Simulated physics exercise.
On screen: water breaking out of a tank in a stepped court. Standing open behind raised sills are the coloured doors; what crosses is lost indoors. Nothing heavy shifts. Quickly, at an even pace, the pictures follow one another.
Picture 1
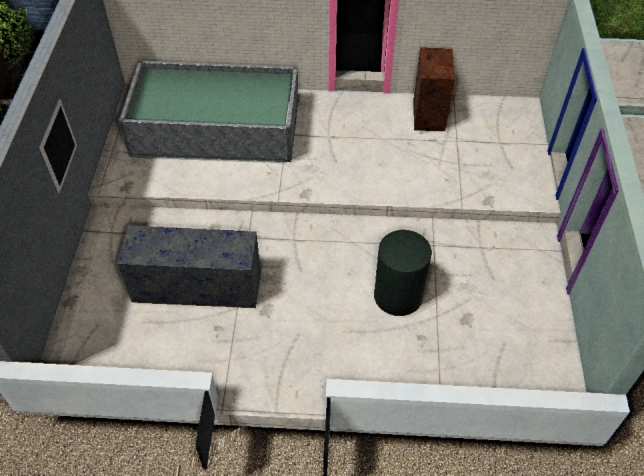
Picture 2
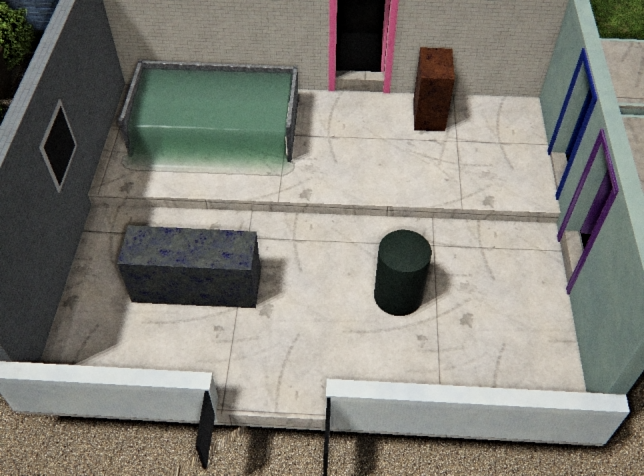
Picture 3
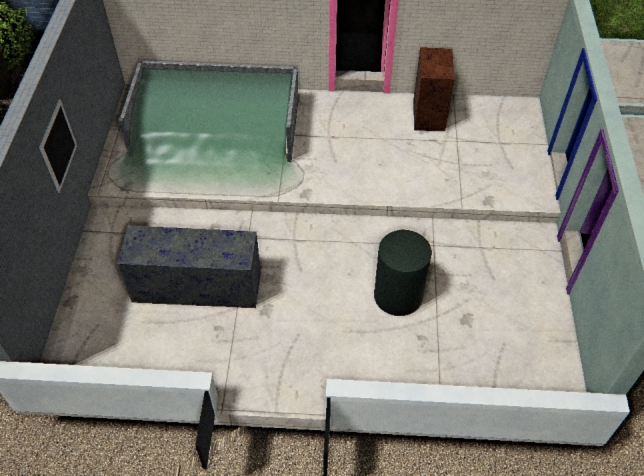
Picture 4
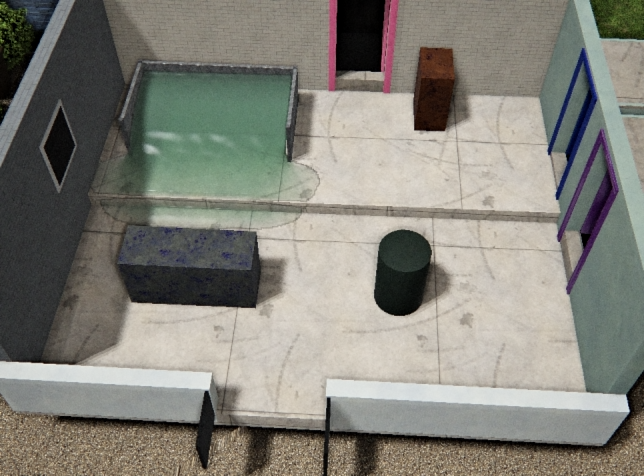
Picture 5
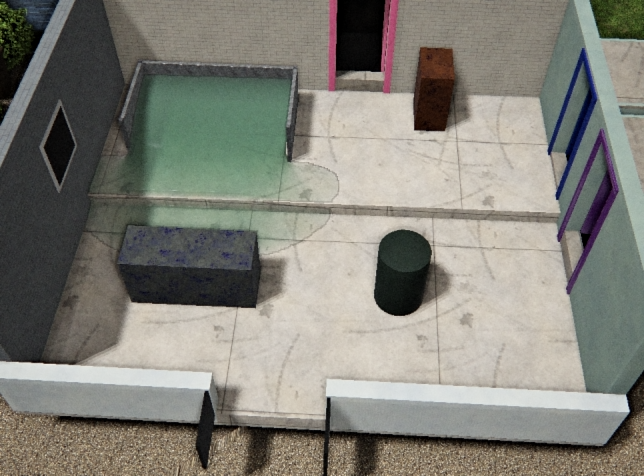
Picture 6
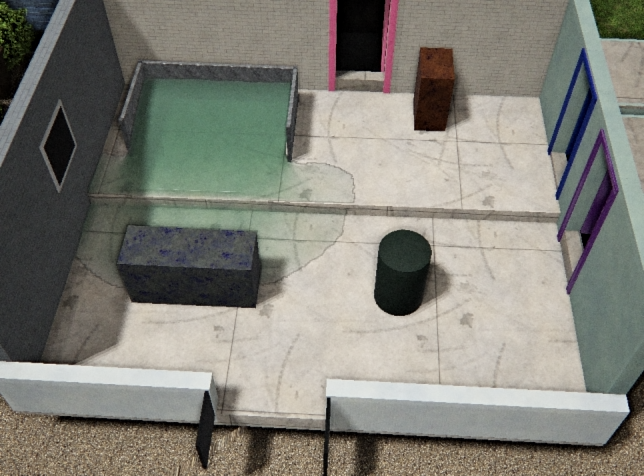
A large gray tank of green water stands at the back left of a pale-tiled, stepped court, seen from high above through its open front. A speckled blue-gray block and a dark green cylinder sit nearer, with a rusty-brown box behind and pink, blue and purple doorways around. The tank's front disappears and water spreads forward over the step and around the block, while the camera stays still.
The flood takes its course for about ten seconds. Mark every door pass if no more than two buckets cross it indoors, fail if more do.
Marks: Blue door pass, purple door pass, pink door pass.
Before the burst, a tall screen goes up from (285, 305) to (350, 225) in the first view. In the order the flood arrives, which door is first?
My pick is the purple-painted one.
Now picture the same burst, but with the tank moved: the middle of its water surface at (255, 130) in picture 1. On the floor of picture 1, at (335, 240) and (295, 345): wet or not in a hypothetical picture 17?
Note - point 1 drenched; point 2 drenched.
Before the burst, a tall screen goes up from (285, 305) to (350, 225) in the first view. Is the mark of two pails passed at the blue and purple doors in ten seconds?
As I read it, the blue door admits less and the purple door admits less.
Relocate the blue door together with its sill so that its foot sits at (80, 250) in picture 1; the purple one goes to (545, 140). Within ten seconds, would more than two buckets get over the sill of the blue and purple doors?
First the blue door, which crosses the line, then the purple door, which stays on the safe side.
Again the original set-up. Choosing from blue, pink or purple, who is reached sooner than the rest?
The one in purple.
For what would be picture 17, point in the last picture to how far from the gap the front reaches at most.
Close to (445, 409).
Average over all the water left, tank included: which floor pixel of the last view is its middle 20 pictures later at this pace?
That puts it at around (227, 264).
A moment on, water covers 35 % of the floor; the blue door not reached, the purple door not reached, the pink door not reached.
Next, water covers 40 % of the floor; the blue door not reached, the purple door not reached, the pink door not reached.
Then, water covers 60 % of the floor; the blue door not reached, the purple door not reached, the pink door not reached.
Later, water covers 65 % of the floor; the blue door not reached, the purple door wet at the sill, nothing in, the pink door not reached.
In the end, water covers 65 % of the floor; the blue door not reached, the purple door wet at the sill, nothing in, the pink door not reached.
